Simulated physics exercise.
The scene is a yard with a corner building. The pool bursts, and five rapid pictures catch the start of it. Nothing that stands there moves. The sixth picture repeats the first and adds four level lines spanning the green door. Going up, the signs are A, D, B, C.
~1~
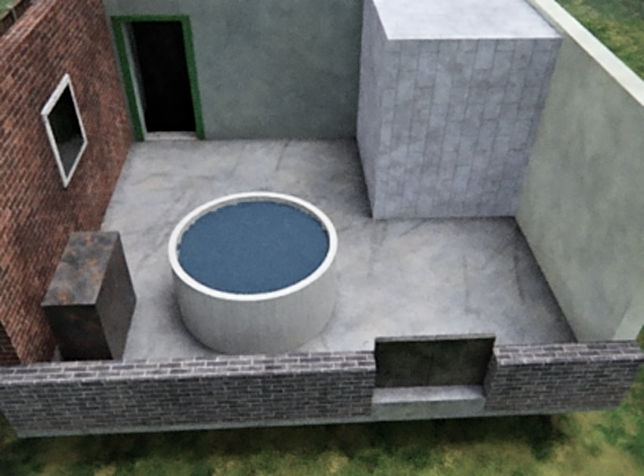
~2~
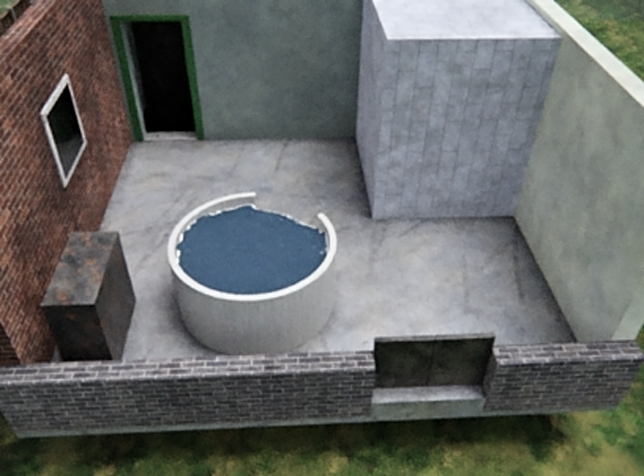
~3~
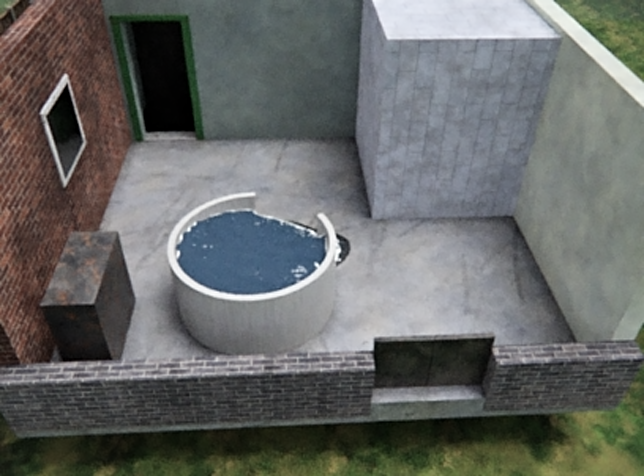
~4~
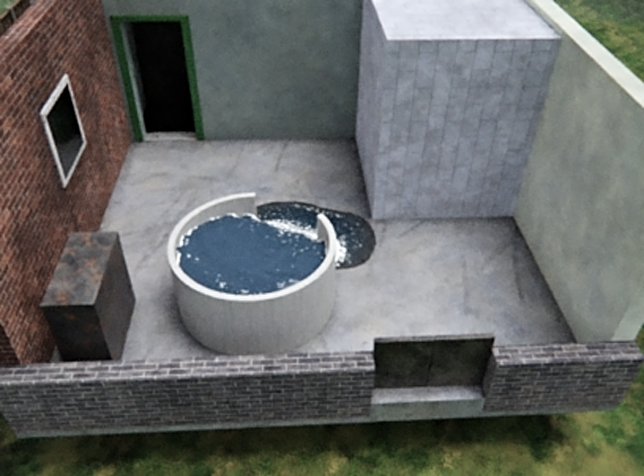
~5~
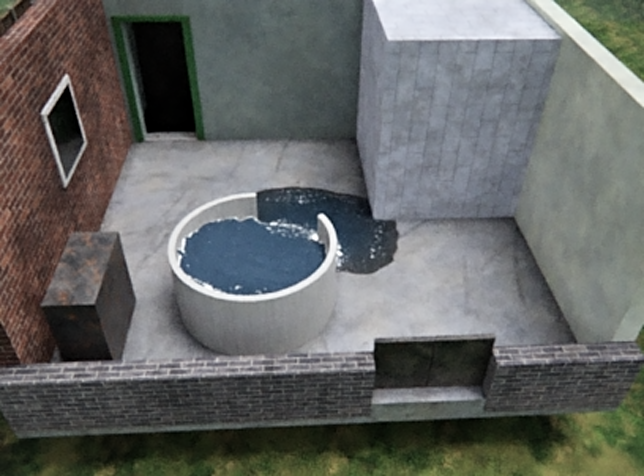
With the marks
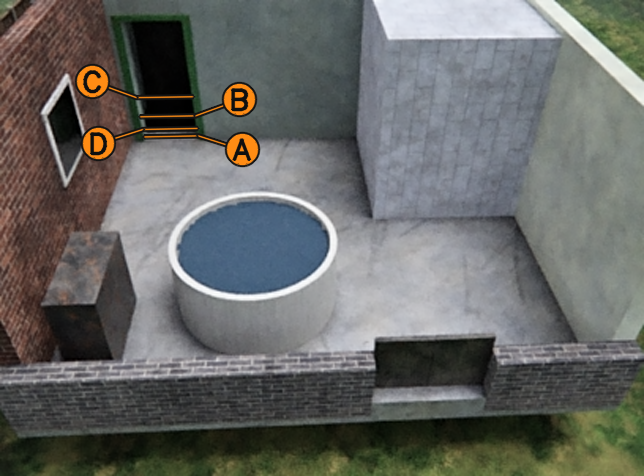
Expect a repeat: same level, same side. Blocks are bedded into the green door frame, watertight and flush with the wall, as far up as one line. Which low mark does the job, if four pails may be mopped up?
It is D.
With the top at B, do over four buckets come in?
No, not at all.
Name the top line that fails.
Line A.
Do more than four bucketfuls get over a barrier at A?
Yes.
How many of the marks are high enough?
Three.
In orange, A at (171, 136); B at (167, 116); C at (164, 97); D at (170, 128); from the bottom up A, D, B, C.
Choosing A, about 10 bucketfuls get in.
Choosing B, nothing gets over.
Choosing C, nothing gets over.
Choosing D, a splash gets over, under a bucket.
